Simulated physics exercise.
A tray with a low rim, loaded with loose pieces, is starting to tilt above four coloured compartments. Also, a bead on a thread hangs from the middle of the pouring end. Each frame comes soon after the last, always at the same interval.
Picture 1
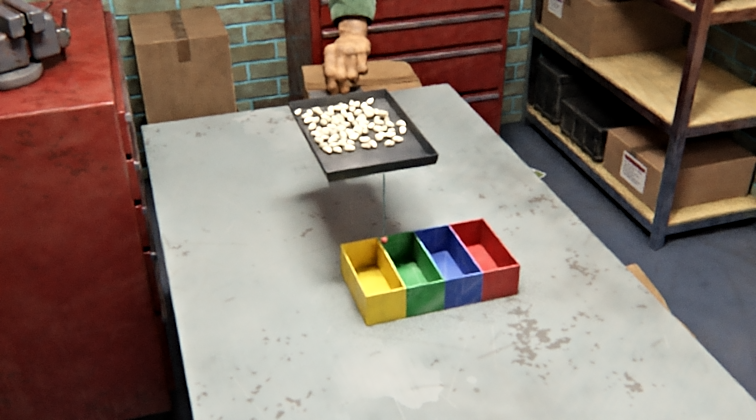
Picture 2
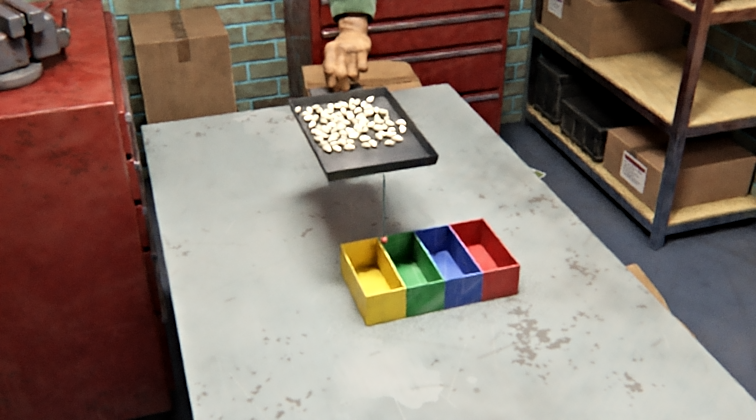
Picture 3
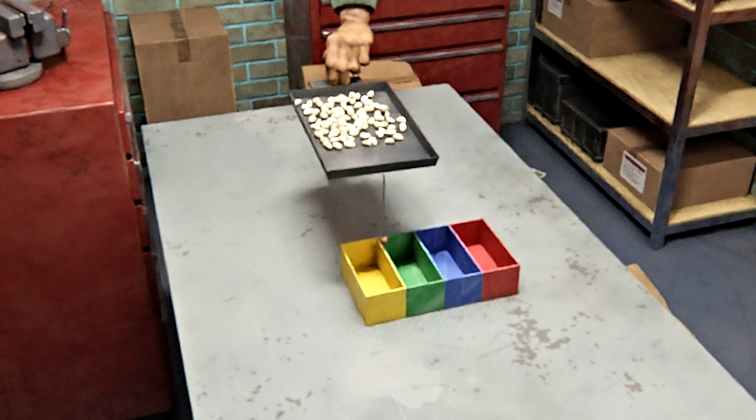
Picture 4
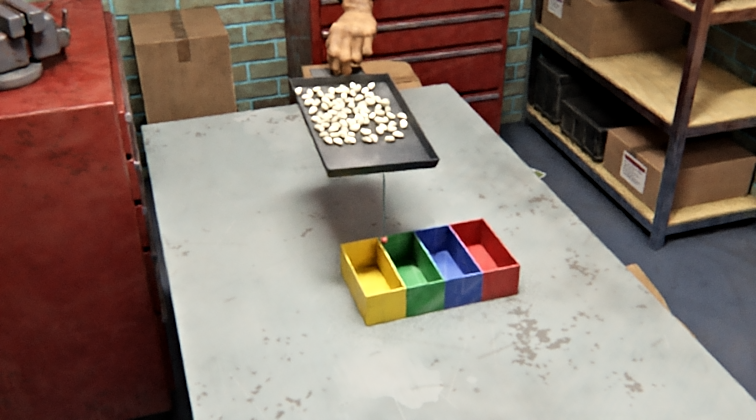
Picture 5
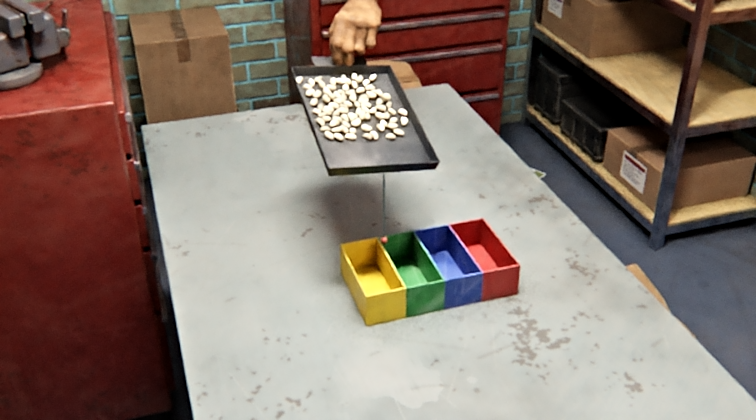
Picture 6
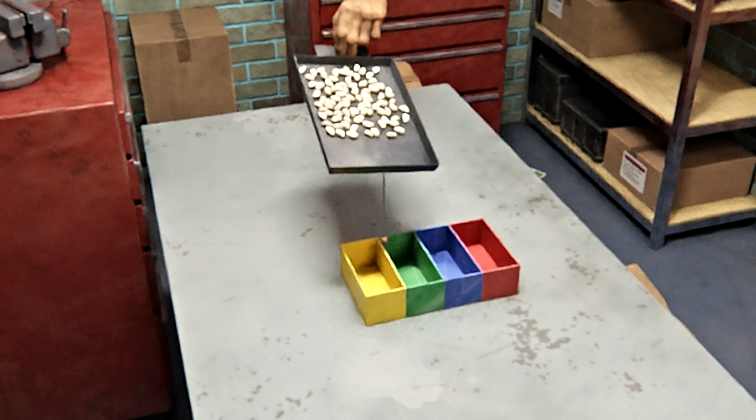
A black tray of white beans started out level above yellow, green, blue and red compartments, then a gloved hand raised its far end, tilting it gradually toward the near right corner.
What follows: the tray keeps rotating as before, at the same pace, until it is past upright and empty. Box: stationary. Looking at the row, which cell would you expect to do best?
I would expect the blue cell to do best.
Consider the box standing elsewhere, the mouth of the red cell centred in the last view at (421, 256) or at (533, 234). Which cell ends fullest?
The red cell, then the yellow cell.
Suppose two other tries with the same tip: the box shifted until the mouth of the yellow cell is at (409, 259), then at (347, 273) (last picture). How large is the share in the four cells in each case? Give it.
Near 100 and 100 percent respectively.
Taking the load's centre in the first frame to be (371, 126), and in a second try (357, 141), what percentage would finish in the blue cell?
Near 60 per cent and near 50 per cent.
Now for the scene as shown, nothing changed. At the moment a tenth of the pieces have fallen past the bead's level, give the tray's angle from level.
About 75°.
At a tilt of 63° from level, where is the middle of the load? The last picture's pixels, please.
I'd put it at about (413, 152).
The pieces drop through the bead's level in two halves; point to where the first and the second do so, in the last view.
The opening half passes (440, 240), the closing half (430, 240).
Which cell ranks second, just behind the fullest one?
Second place goes to the cell in green.
Shortly afterwards, tray tipped steeply; all but a few on the tray; a little falling or outside the box.
Next, tray tipped past a quarter turn; near two thirds on the tray; near a quarter in the blue cell; a little in the green cell; only a few in the red cell.
Some moments later, tray tipped past a quarter turn; near two thirds in the blue cell; near a third in the green cell; only a few in the red cell; only a few falling or outside the box.
In the end, tray tipped past a quarter turn; near two thirds in the blue cell; near a third in the green cell; only a few in the red cell; none at all in the yellow cell; only a few outside the box.
